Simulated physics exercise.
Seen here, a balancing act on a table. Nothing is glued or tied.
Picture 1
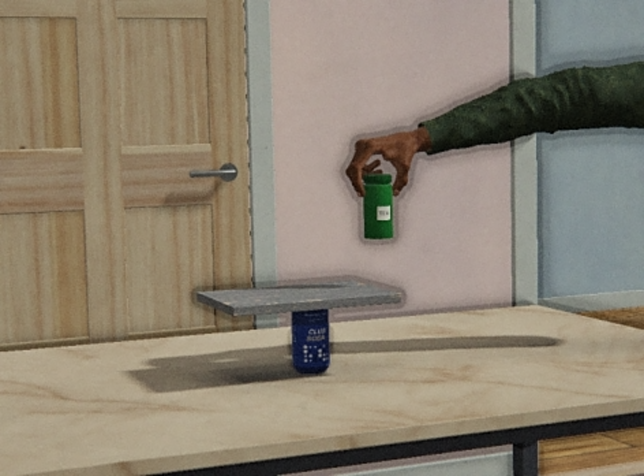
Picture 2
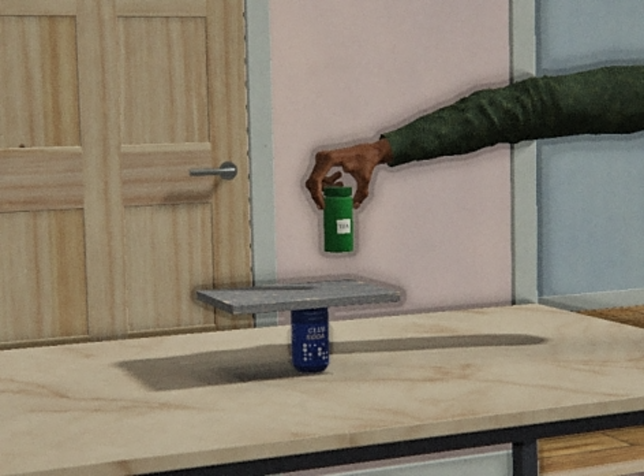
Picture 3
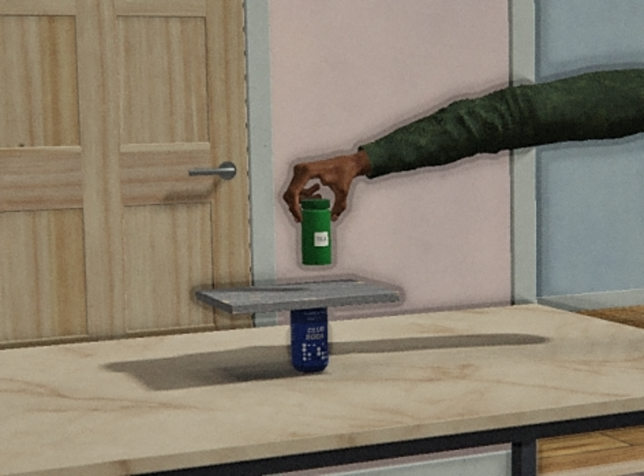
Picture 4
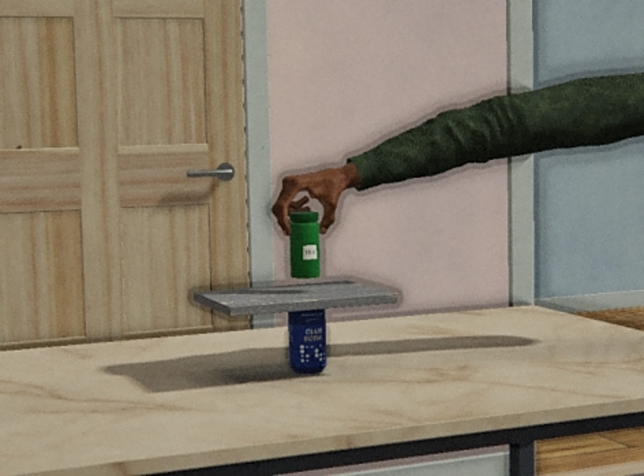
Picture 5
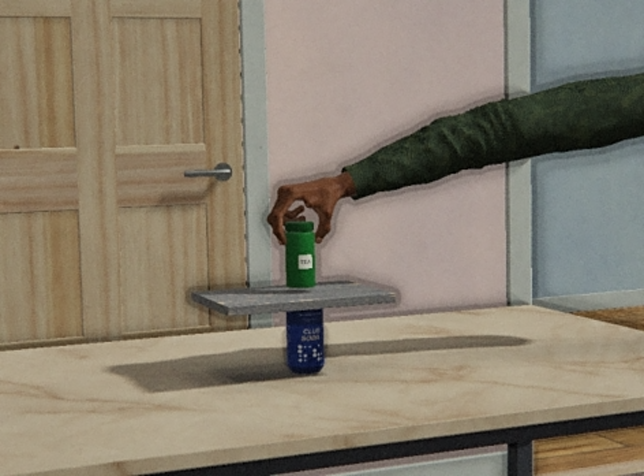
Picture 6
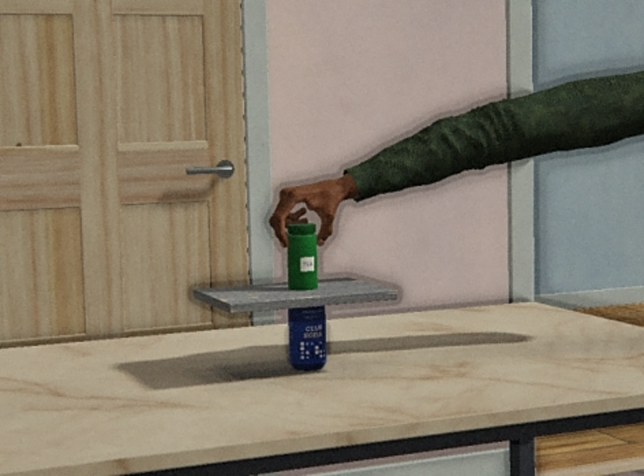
In a room with a wooden door and pink and blue walls, a marble-topped table is seen from slightly above by a nearly still camera. A grey board lies across a dark blue container on the table, while a dark green-sleeved arm reaches in from the right, holding a green shaker. The hand carries the shaker left and down onto the board above the container, and keeps hold of it.
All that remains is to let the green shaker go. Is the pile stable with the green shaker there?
As it turns out, it holds.
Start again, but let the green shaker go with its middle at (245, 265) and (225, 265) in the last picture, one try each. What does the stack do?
First try: It comes apart; second try: It comes apart.
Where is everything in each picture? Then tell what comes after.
Still above its spot; green shaker (378, 206); grey board (297, 297), in the first picture.
Still above its spot; green shaker (338, 219); grey board (296, 296), in the second picture.
Still above its spot; green shaker (316, 232); grey board (296, 296), in the third picture.
Still above its spot; green shaker (305, 245); grey board (294, 297), in the fourth picture.
Still above its spot; green shaker (300, 254); grey board (291, 297), in the fifth picture.
In place under the hand; green shaker (302, 257); grey board (294, 294), in the sixth picture.
Then, 0.30 s after the last picture, nothing has stirred.
Then, 0.70 s after the last picture, green shaker resting near (302, 257).
At rest, all 3 in place. Seen from the same camera at the end, green shaker near (302, 257). The stack stays up.
